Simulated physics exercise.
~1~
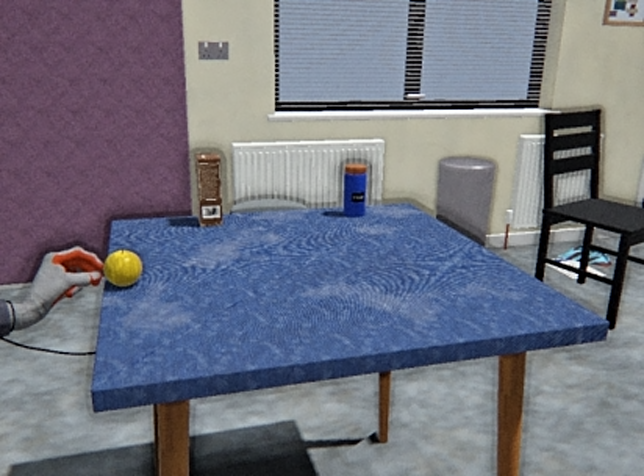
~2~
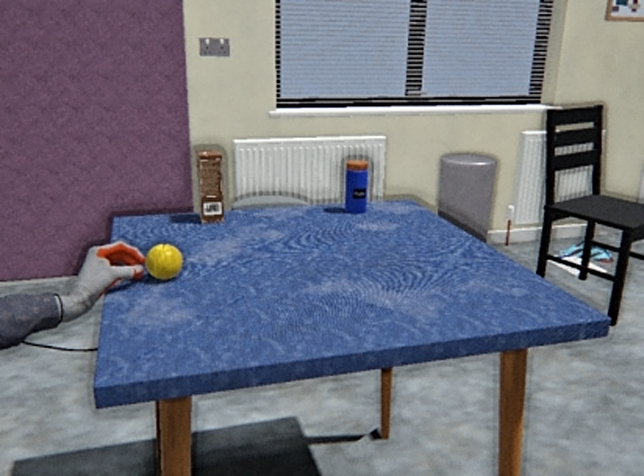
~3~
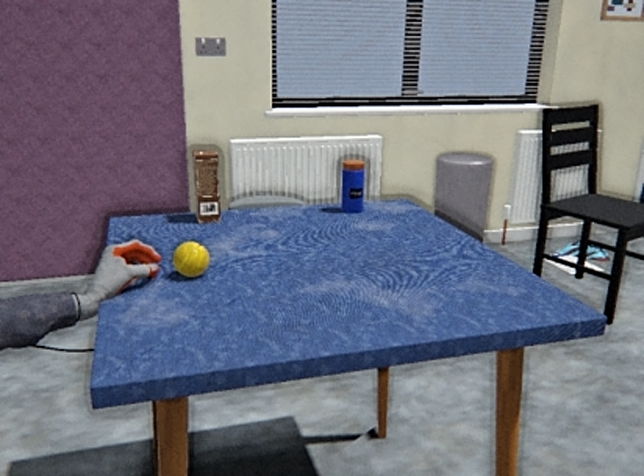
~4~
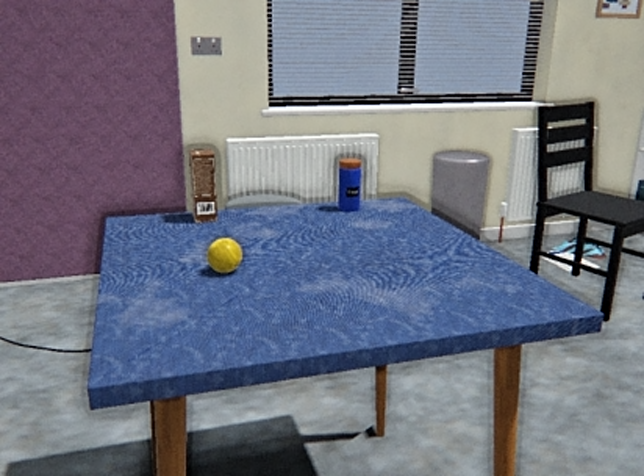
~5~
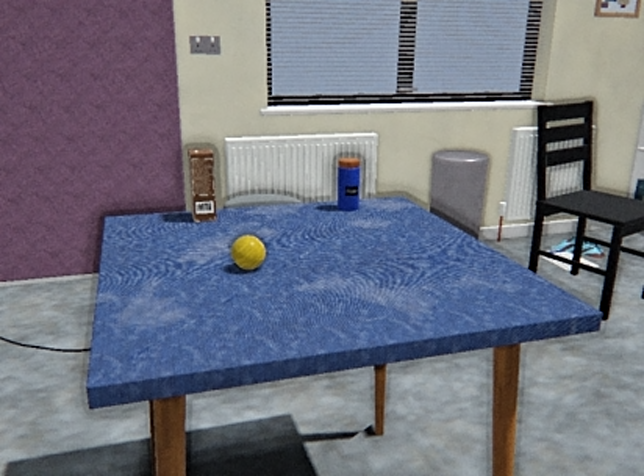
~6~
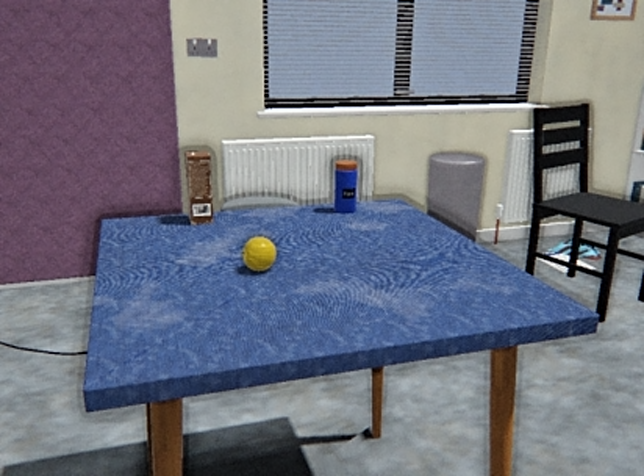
A hand at the left edge of a blue table sent a yellow apple rolling to the right and then drew back out of view, while the apple slowed partway across, still on the table in front of a brown carton and a blue jar.
